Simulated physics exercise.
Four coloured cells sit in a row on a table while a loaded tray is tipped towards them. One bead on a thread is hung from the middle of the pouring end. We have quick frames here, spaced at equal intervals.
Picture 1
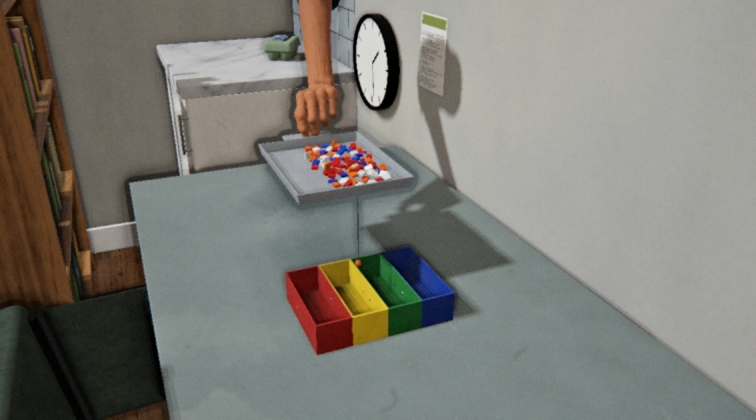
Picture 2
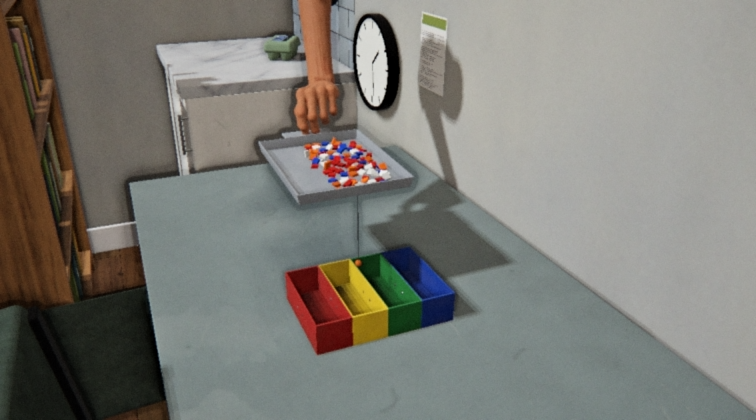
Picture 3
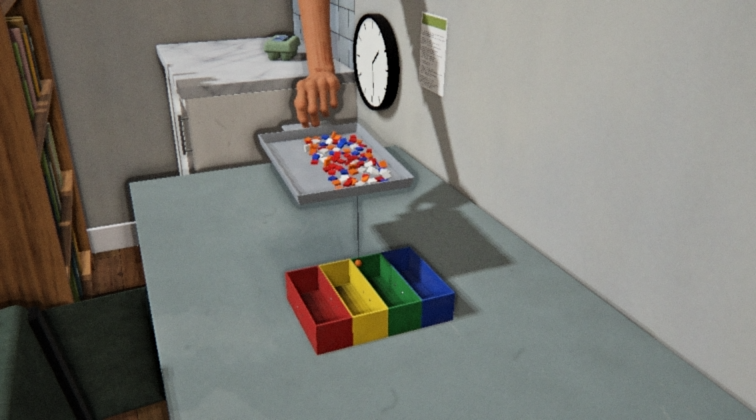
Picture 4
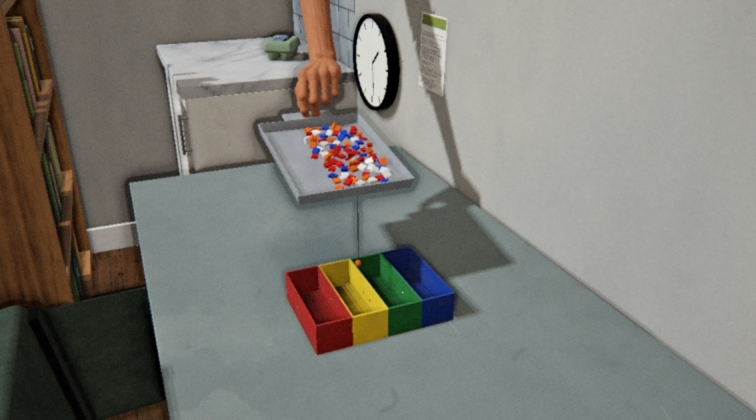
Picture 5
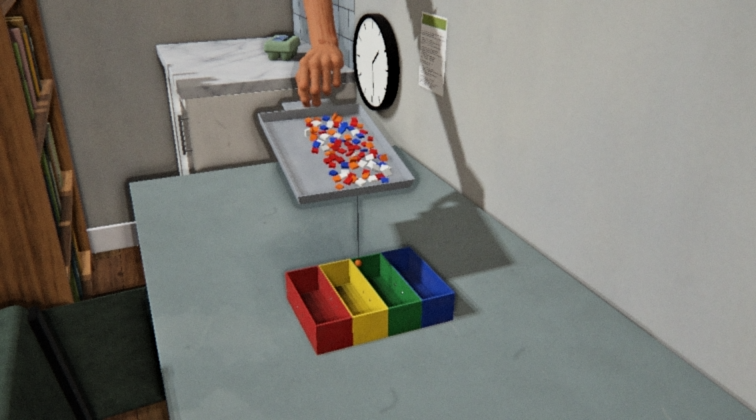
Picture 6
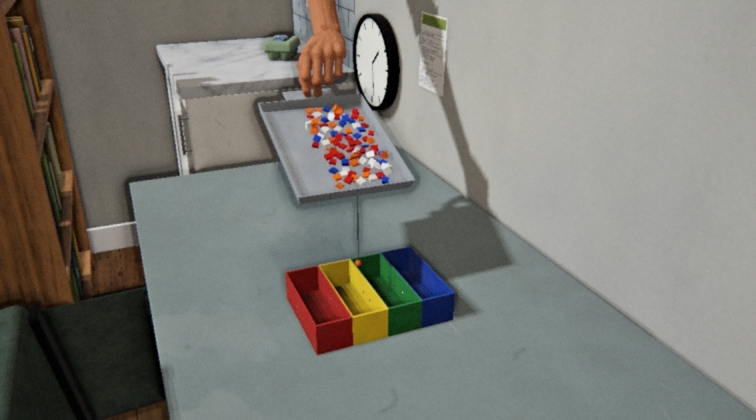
On a grey-green table, a hand hovers behind a grey tray of small colourful pieces above red, yellow, green and blue compartments; the tray's far side gradually rises, steepening its slope, while the pieces stay on it.
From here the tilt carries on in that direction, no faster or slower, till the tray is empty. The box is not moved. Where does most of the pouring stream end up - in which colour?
In the green one.
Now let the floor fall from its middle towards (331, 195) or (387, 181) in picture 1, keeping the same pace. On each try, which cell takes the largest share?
Try 1 - red; try 2 - that blue cell.
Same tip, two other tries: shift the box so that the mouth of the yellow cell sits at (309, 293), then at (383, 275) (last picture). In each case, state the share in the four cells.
First some 60, then 90 per cent.
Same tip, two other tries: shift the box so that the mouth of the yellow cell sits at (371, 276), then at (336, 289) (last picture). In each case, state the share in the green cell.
Close to 40 in a hundred, then close to 20 in a hundred.
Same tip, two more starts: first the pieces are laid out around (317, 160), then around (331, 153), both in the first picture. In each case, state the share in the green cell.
Close to 30 in a hundred, then close to 30 in a hundred.
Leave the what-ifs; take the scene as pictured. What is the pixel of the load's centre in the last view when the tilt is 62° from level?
Somewhere near pixel (373, 166).
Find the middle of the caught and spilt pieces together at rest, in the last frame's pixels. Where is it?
Close to (393, 310), more or less.
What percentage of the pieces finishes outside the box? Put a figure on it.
It comes to 0 per cent or so.
Soon after the last picture, tray tipped steeply; all on the tray.
A little later, tray tipped right over; most on the tray; a small part in the green cell; a small part in the blue cell; a stray few in the yellow cell; a stray few in the red cell; a stray few falling or outside the box.
Later still, tray tipped past a quarter turn; about a third in the green cell; about a quarter in the blue cell; about a quarter in the yellow cell; a small part in the red cell; a stray few falling or outside the box.
At rest, tray tipped past a quarter turn; about a third in the green cell; about a quarter in the blue cell; about a quarter in the yellow cell; a small part in the red cell; a stray few outside the box.
